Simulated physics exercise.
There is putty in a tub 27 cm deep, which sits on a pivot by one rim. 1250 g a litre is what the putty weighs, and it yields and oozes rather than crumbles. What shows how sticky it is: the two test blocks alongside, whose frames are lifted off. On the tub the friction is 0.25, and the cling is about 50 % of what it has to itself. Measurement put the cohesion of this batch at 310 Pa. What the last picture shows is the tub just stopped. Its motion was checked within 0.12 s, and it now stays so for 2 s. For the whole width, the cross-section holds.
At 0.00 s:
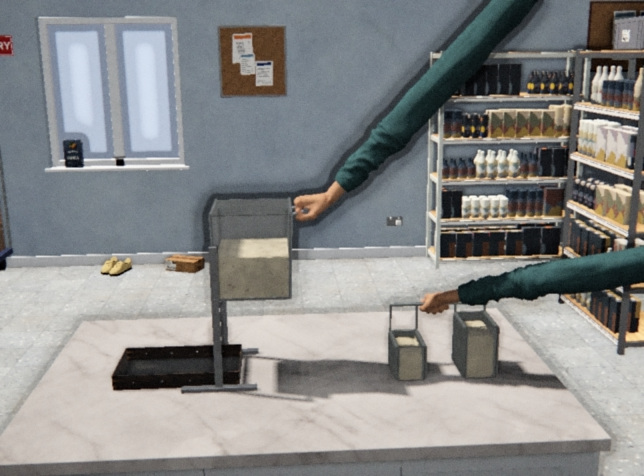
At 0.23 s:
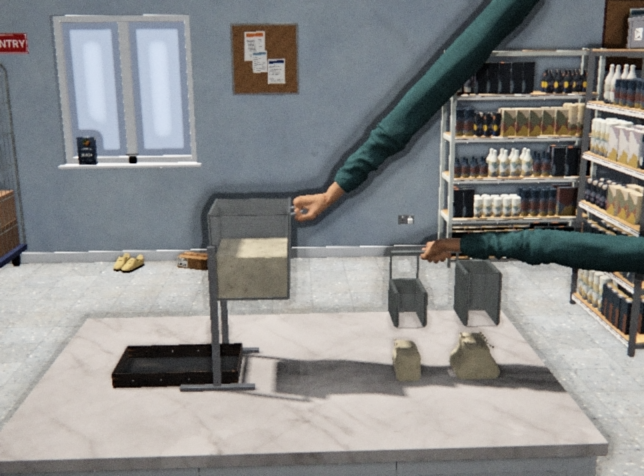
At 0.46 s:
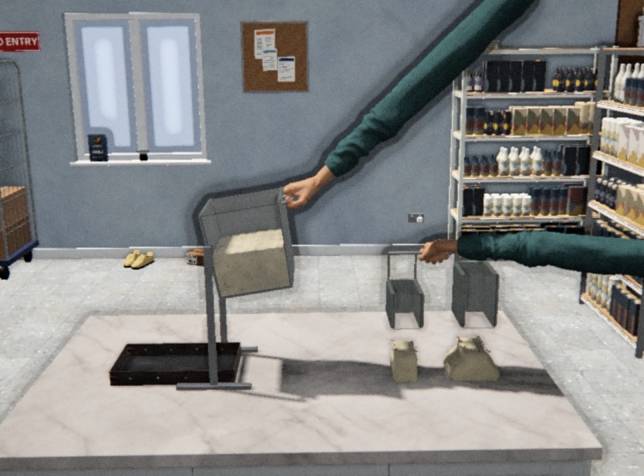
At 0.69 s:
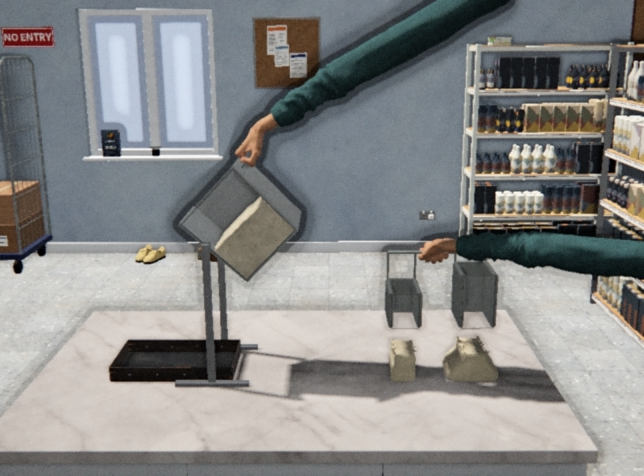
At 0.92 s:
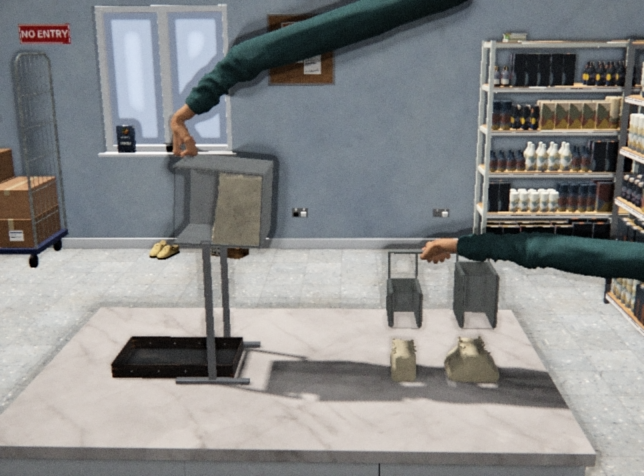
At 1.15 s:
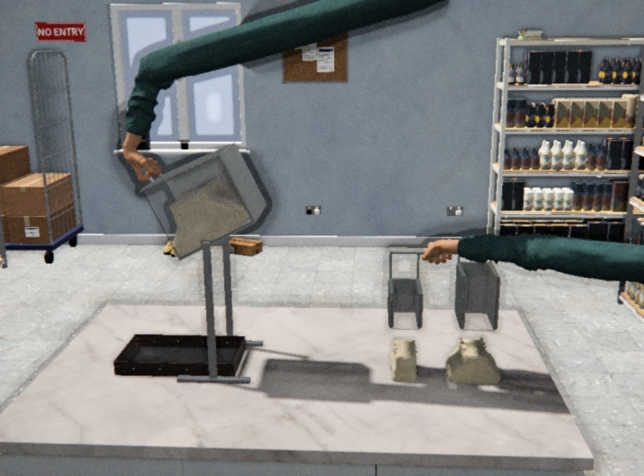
The footage shows one green-sleeved arm lifting two molds off pale blocks, the right one slumping more, while another arm swings a see-through tub of putty up and over to the left on its stand, past upright.
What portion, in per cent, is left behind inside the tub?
The portion left inside is around 0 %.
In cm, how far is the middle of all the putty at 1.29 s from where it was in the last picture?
14 cm.
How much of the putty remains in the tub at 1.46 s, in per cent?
Around 4 per cent.
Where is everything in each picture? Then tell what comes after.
In the first frame, handle-side rim at (289, 213), tilt 0 degrees; top of the putty at (286, 255); blocks stand 9.6 cm, 15 cm (left to right).
In the second frame, handle-side rim at (288, 214), tilt 0 degrees; top of the putty at (284, 256); blocks stand 9.3 cm, 11 cm (left to right).
In the third frame, handle-side rim at (277, 203), tilt 9 degrees; top of the putty at (279, 246); blocks stand 9.2 cm, 10 cm (left to right).
In the fourth frame, handle-side rim at (232, 169), tilt 46 degrees; top of the putty at (262, 203); blocks stand 9.2 cm, 10 cm (left to right).
In the fifth frame, handle-side rim at (174, 168), tilt 86 degrees; top of the putty at (219, 177); blocks stand 9.2 cm, 10 cm (left to right).
In the sixth frame, handle-side rim at (143, 192), tilt 115 degrees; top of the putty at (201, 192); blocks stand 9.2 cm, 10 cm (left to right).
After 1.29 s, the tub is at 116 degrees and holds 48 %.
After 1.46 s, the tub is at 116 degrees and holds 4 %.
After 1.63 s, the tub is at 116 degrees and holds 0 %.
After 1.80 s, the tub is at 116 degrees and holds 0 %.
After 3.15 s, at the end, the tub is at 116 degrees and holds 0 %.
